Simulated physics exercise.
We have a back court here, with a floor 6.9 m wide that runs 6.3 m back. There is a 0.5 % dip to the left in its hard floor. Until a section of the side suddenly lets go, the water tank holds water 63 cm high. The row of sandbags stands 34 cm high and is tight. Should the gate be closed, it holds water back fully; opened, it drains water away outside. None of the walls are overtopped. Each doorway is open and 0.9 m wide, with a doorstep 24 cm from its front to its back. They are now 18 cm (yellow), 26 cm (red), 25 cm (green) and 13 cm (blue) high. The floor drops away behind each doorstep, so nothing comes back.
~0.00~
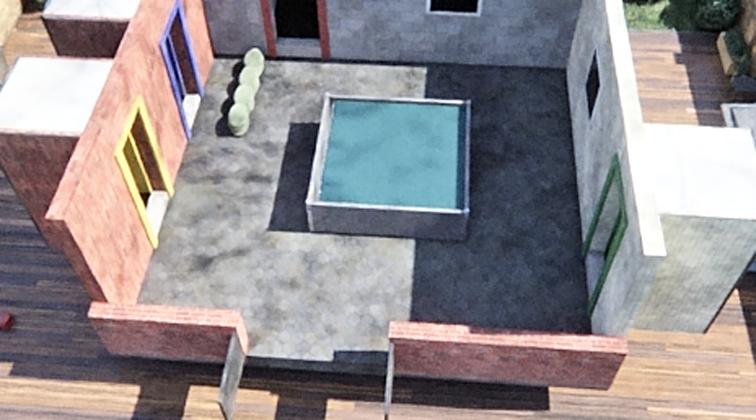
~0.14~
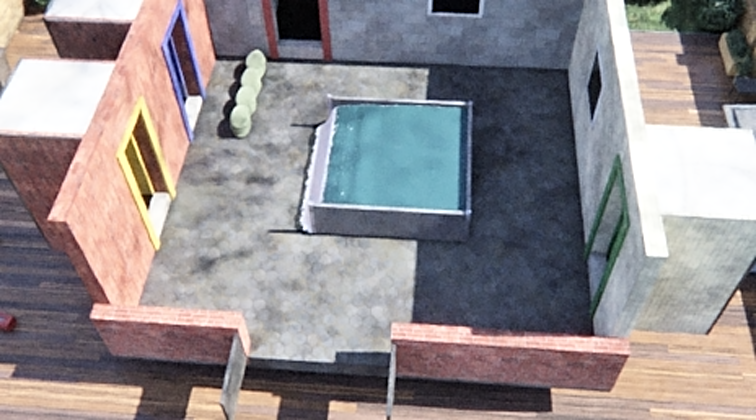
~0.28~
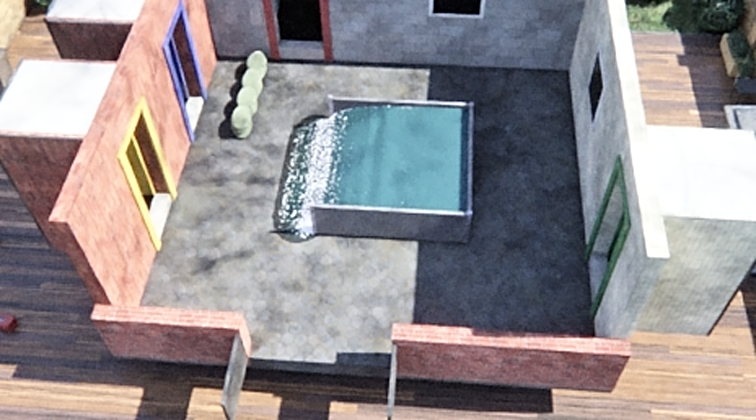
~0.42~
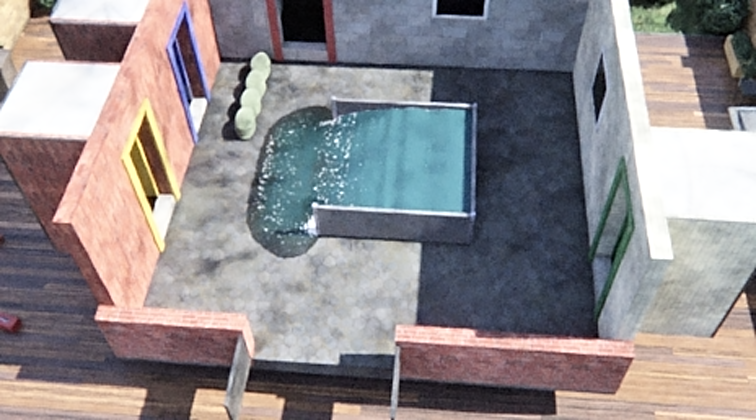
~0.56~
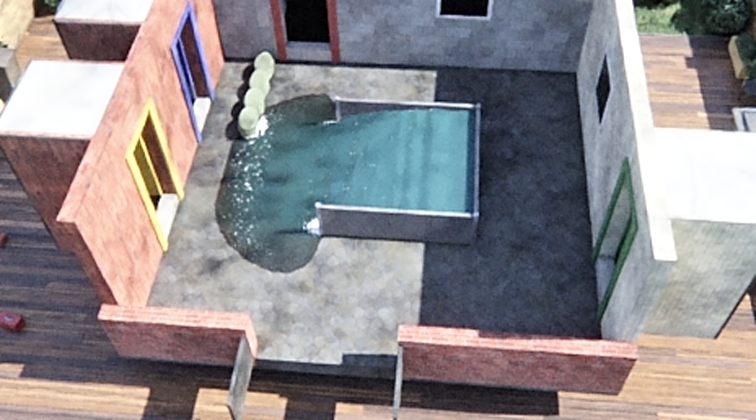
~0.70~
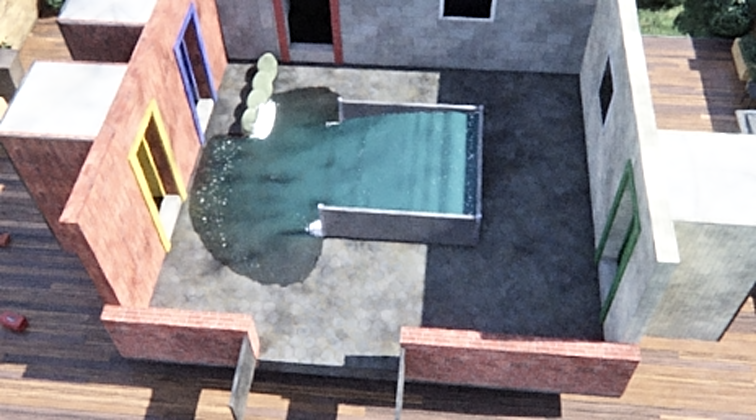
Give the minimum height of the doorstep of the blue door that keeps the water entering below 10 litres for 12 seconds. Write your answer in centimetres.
Minimum height: About 26 cm.
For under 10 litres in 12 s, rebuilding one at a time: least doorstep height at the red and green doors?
Roughly 23 cm for the red door and roughly 10.0 cm for the green door.
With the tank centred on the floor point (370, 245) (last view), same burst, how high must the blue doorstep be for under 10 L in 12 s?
Some 26 cm.
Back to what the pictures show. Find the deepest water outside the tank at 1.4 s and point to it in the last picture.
Look close to (207, 158).
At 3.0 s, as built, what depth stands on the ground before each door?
In cm: Yellow 29, red 24, green 0, blue 20.
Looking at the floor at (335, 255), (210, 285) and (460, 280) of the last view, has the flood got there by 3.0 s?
So the three spots come out spared, swamped, spared, in that order.
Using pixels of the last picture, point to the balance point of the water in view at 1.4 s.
(344, 180).
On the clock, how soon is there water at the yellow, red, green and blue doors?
It gets to yellow after 0.8 s, red after 1.5 s, green after 5.5 s and blue after 1.0 s.
After 1.4 s water covers 30 % of the floor, deepest (44 cm) near (207, 158); 15 cm at the blue door, 2 litres in over its 13 cm doorstep.
After 3.0 s water covers 45 % of the floor, deepest (43 cm) near (140, 335); 20 cm at the blue door, 46 litres in over its 13 cm doorstep.
After 12.0 s water covers 95 % of the floor, deepest (12 cm) near (591, 221); 5 cm at the blue door, 121 litres in over its 13 cm doorstep.
At the blue door as built, the water arrived by 1.1 s and peaked near 24 cm at 4.4 s.
With a doorstep of 21.5 cm, 29 litres would have come in within the 12 s; with 29 cm, 4 litres. So under 10 litres takes about 26 cm.
